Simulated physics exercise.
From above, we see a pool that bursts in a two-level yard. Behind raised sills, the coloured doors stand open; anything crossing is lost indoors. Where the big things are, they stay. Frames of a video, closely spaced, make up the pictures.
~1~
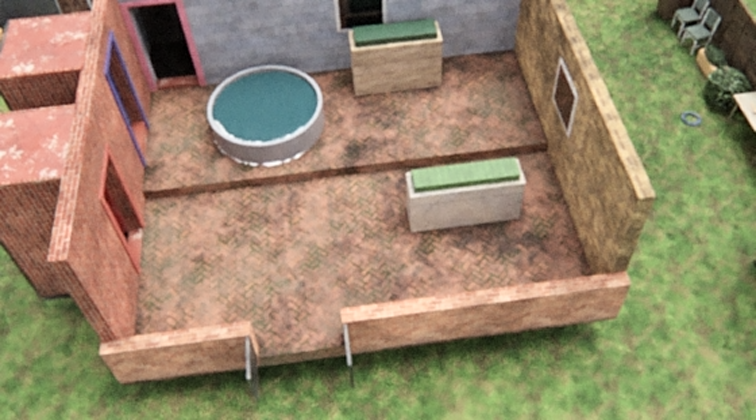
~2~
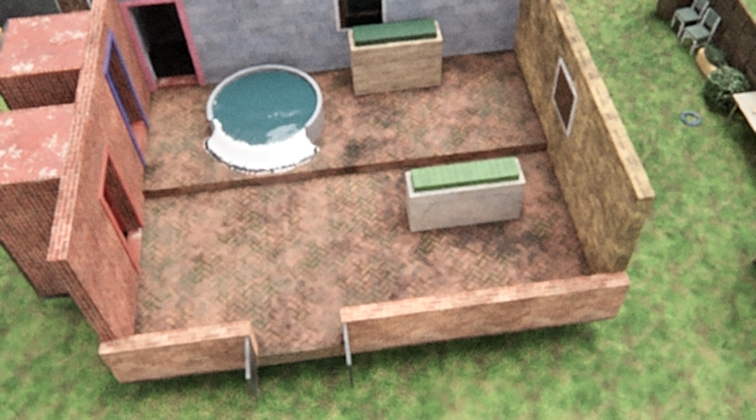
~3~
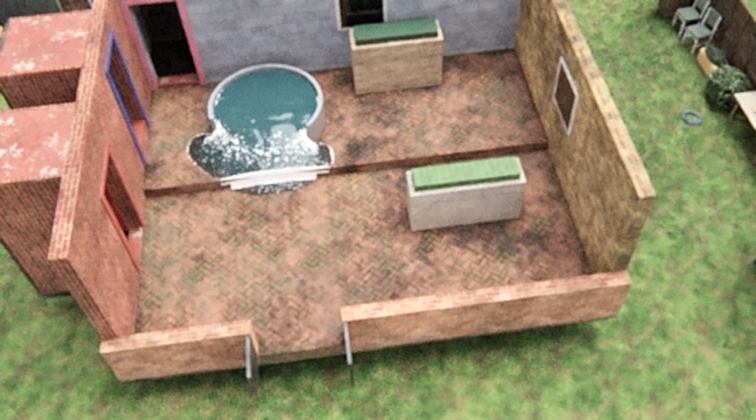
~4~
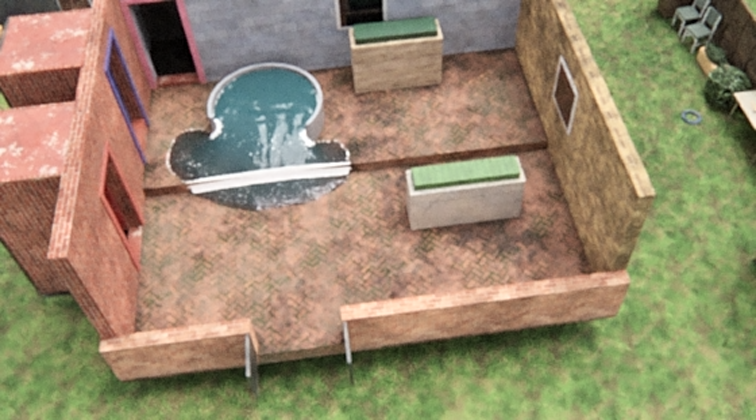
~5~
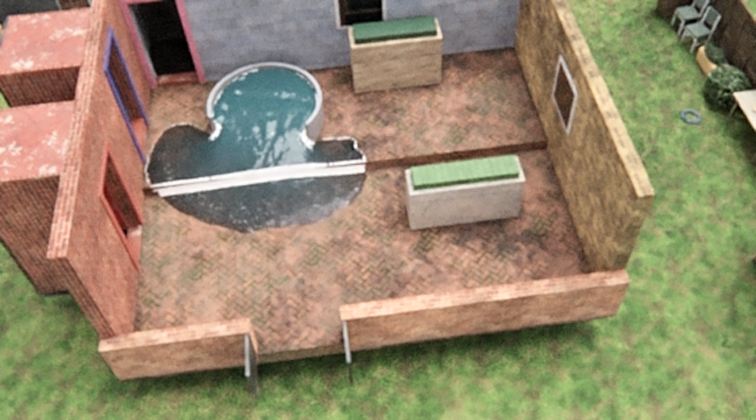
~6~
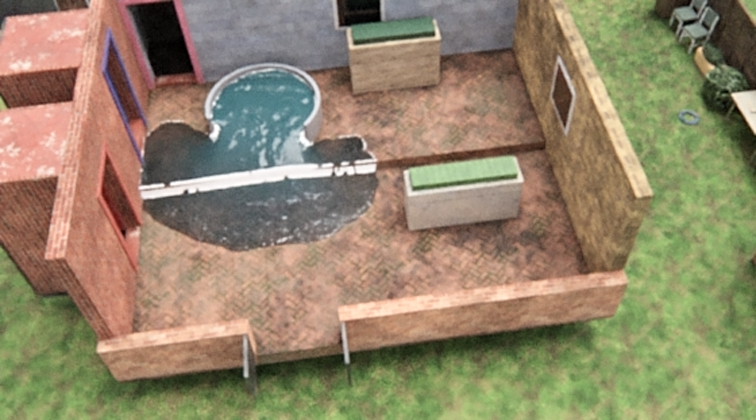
Round pool bursting at its near side in a brick-walled yard, water pouring over the step and spreading across the lower paving.
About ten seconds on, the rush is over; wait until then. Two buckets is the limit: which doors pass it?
The blue door will keep it to two buckets; the pink door will keep it to two buckets; the red door will be overrun.
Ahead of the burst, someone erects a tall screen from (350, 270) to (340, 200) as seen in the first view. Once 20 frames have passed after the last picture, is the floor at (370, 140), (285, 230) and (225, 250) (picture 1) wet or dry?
Taking the points in order - unwetted, wetted, wetted.
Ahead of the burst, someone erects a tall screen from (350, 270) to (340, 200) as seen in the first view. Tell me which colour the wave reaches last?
The one in pink.
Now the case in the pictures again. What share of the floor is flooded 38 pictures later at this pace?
About 55 percent.
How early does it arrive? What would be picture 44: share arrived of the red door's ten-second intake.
Roughly 75 percent.
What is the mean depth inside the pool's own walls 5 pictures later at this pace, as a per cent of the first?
52 percent or so.
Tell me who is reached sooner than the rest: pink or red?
The red-painted one.
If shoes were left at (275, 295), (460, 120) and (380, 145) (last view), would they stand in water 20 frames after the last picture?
As listed: Covered, clear, not flooded.
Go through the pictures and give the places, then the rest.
The first frame shows still water in the round pool at (266, 107).
In the second frame, the front is at (208, 143), out from the gap at (256, 157).
In the third frame, water pours out at (257, 157) and has run to (197, 141).
In the fourth frame, the front is at (343, 164), out from the gap at (256, 156).
In the fifth frame, water pours out at (256, 156) and has run to (356, 189).
In the sixth frame, water pours out at (254, 157) and has run to (363, 205).
A moment on, water covers 35 % of the floor; the blue door wet at the sill, nothing in, the pink door not reached, the red door under two buckets in.
Next, water covers 45 % of the floor; the blue door wet at the sill, nothing in, the pink door not reached, the red door under two buckets in.
Then, water covers 45 % of the floor; the blue door wet at the sill, nothing in, the pink door wet at the sill, nothing in, the red door over two buckets in.
Later, water covers 55 % of the floor; the blue door wet at the sill, nothing in, the pink door wet at the sill, nothing in, the red door over two buckets in.
In the end, water covers 65 % of the floor; the blue door wet at the sill, nothing in, the pink door wet at the sill, nothing in, the red door far over two buckets in.
